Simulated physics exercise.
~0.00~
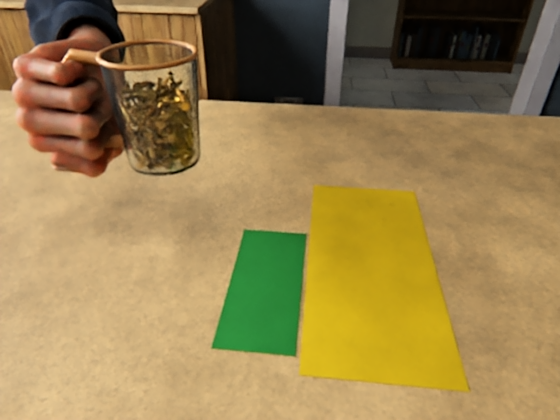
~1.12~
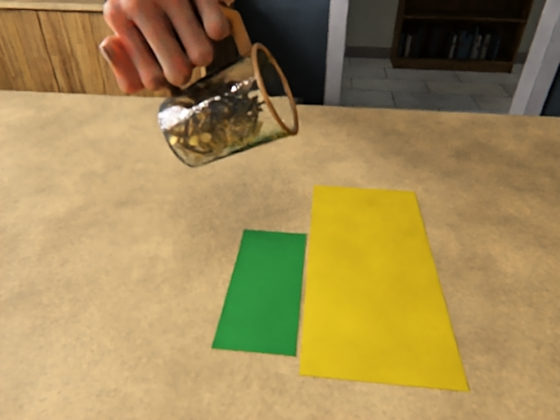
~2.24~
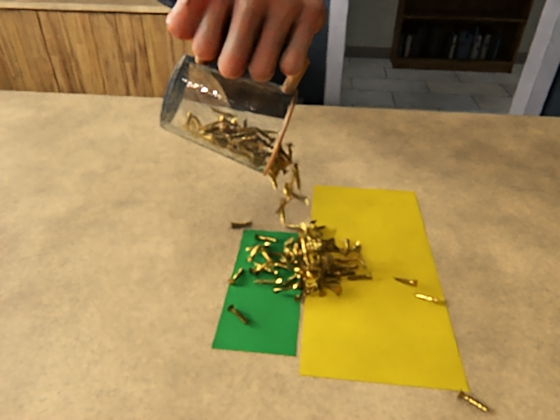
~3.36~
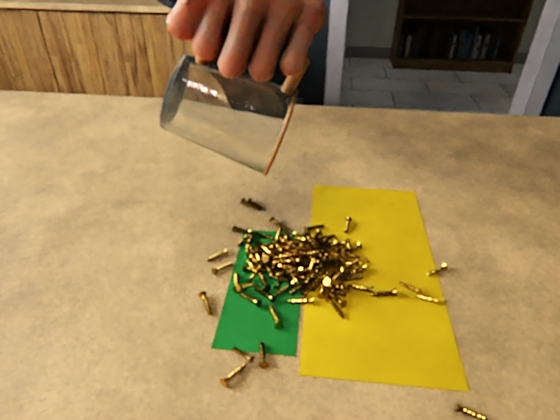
A hand tipping a clear cup and pouring brass-coloured screws into a pile across green and yellow mats, a few scattering outside.
